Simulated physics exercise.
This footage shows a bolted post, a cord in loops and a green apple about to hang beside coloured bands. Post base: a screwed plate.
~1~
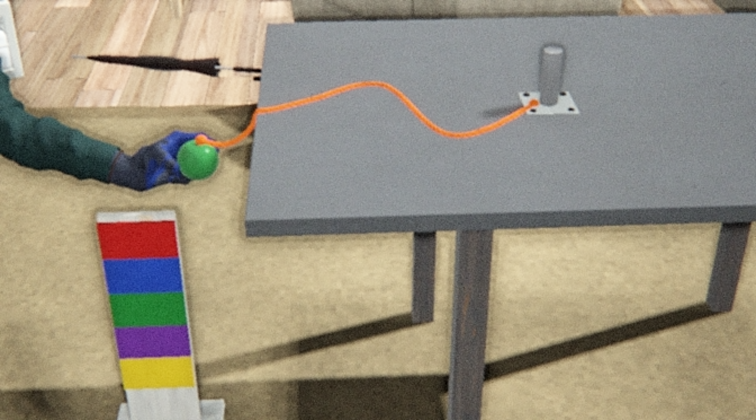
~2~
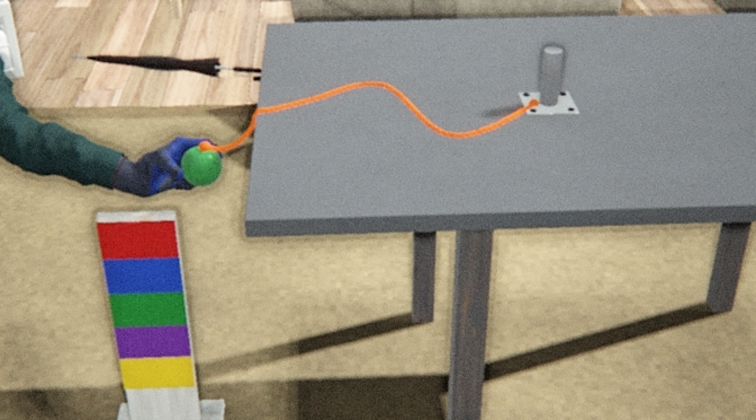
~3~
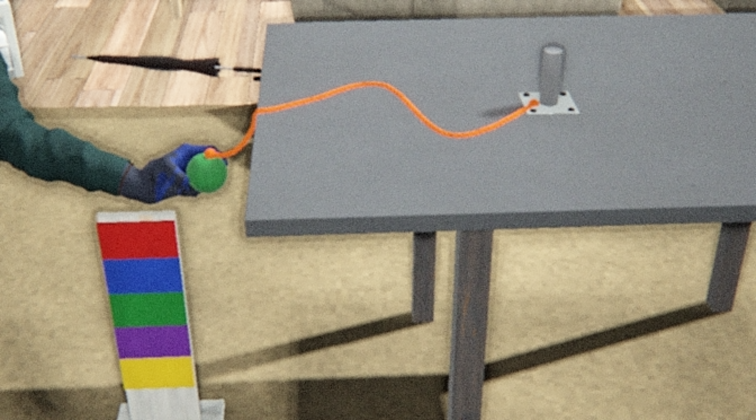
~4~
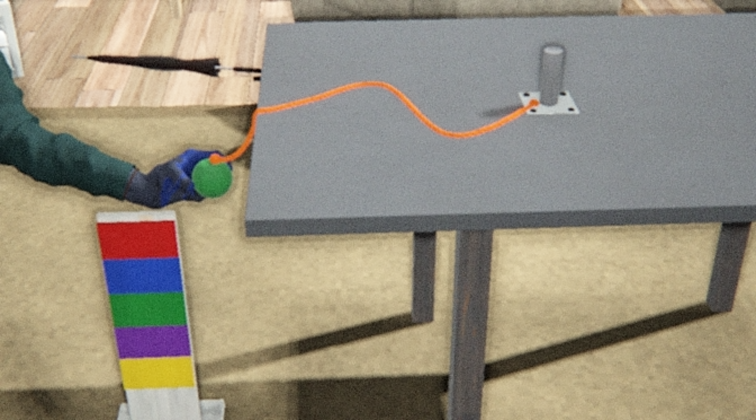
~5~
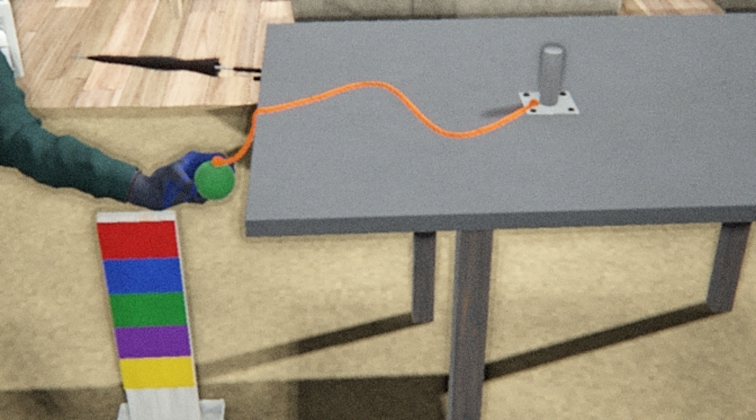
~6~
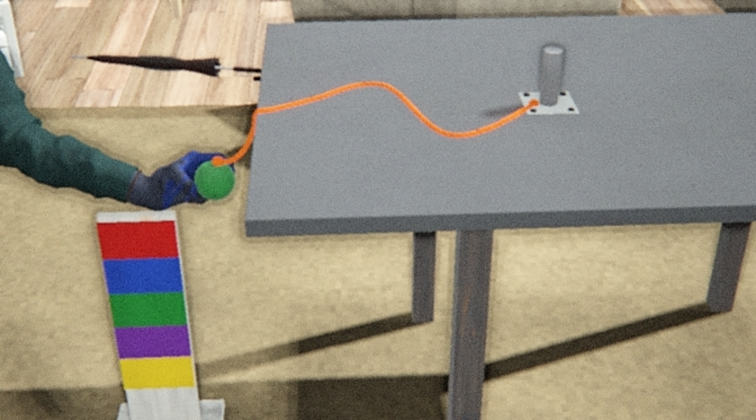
At the start, a gloved hand holds a green ball tied to an orange cord that winds across a gray table to a metal post, above a strip of coloured bands. The hand moves the ball slightly down and to the right, then stays nearly still while the cord on the table keeps its curves.
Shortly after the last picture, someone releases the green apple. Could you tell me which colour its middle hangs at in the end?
Its middle hangs at green.
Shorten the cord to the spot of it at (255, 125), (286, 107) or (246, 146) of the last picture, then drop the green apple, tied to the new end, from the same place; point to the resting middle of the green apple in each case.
About (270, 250), (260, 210) and (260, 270).
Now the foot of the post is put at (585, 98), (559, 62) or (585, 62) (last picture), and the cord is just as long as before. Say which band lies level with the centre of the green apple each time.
Blue, blue, red.
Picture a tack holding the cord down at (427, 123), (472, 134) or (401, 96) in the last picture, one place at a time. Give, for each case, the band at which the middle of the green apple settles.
Lab note: Try 1 blue; try 2 blue; try 3 red.
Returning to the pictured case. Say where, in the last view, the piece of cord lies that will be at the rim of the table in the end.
It's near (356, 86) in the last picture.
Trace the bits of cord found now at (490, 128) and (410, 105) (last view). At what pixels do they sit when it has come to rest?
I'd put the first at about (460, 107) and the other at about (338, 114).
A little later, apple near (277, 278); level with blue.
Next, apple near (244, 306); level with green.
When it is over, apple near (258, 305); level with green. Its centre hangs level with the green band.
